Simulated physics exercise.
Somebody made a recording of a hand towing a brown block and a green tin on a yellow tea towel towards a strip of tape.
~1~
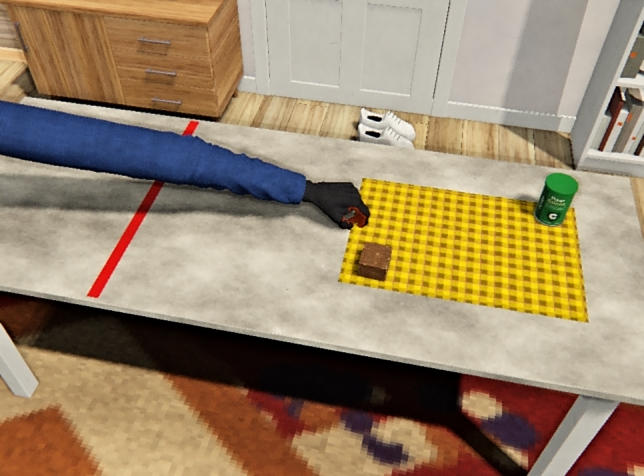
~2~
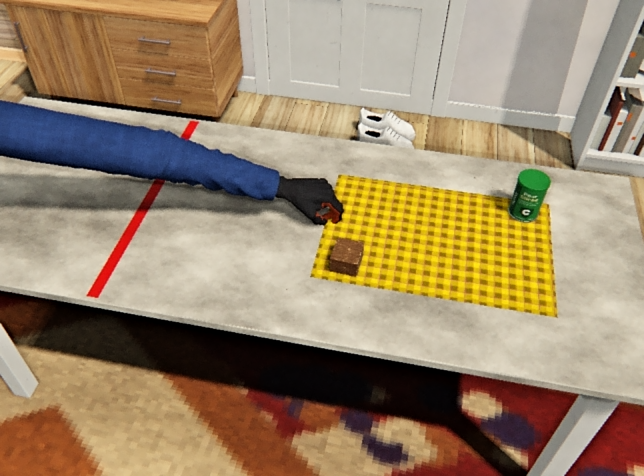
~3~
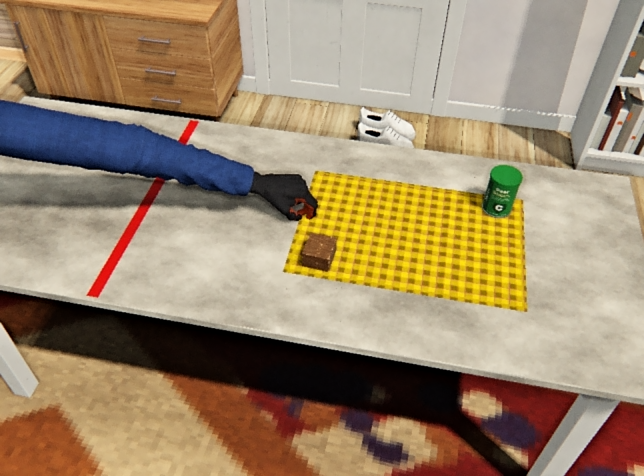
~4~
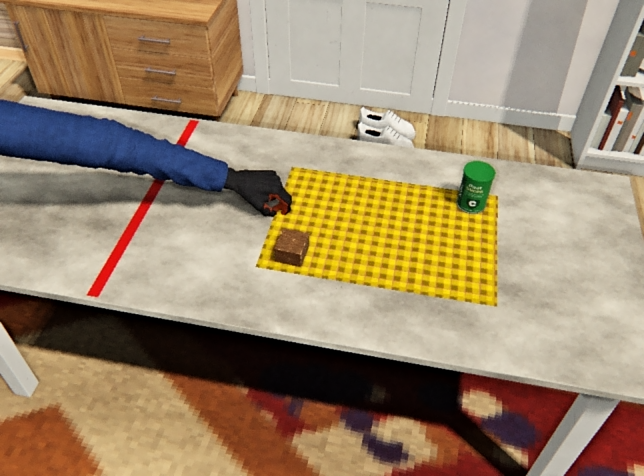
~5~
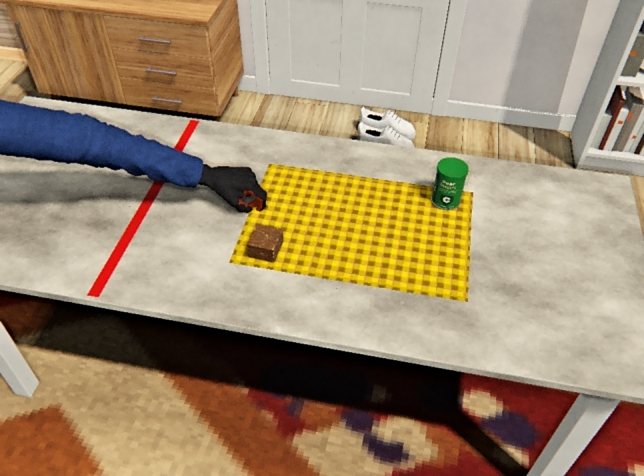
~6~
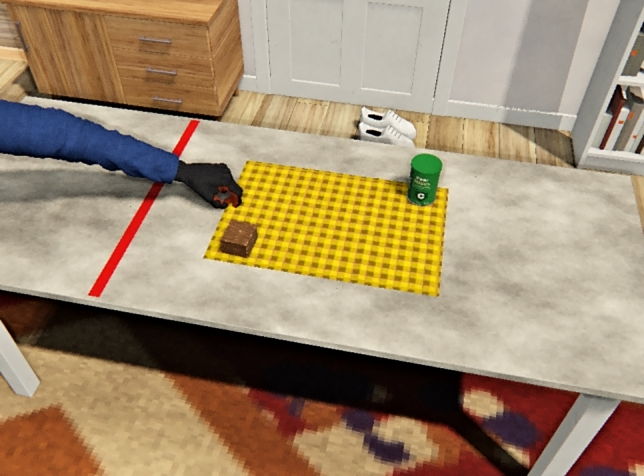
A gloved hand drags a yellow checkered cloth left, carrying a brown block and green tin.
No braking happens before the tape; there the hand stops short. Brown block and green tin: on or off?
Brown block - off; green tin - on.
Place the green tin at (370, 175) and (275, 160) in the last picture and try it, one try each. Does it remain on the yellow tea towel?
First spot: It rides out the stop; second spot: It gets flung off.
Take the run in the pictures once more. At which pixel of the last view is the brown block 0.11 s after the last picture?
At that time it is around pixel (182, 230).
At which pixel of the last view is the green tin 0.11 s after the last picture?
Its middle lies around (368, 173).
Then, 0.11 s after the last picture, hem short of the tape; brown block on the cloth near (182, 230); green tin on the cloth near (368, 173).
Then, 0.22 s after the last picture, hem at the tape; brown block ahead of the hem near (129, 222); green tin on the cloth near (317, 166).
At rest, hem at the tape; brown block ahead of the hem near (59, 212); green tin on the cloth near (243, 155). The brown block slides clear of the cloth and the green tin keeps its seat.
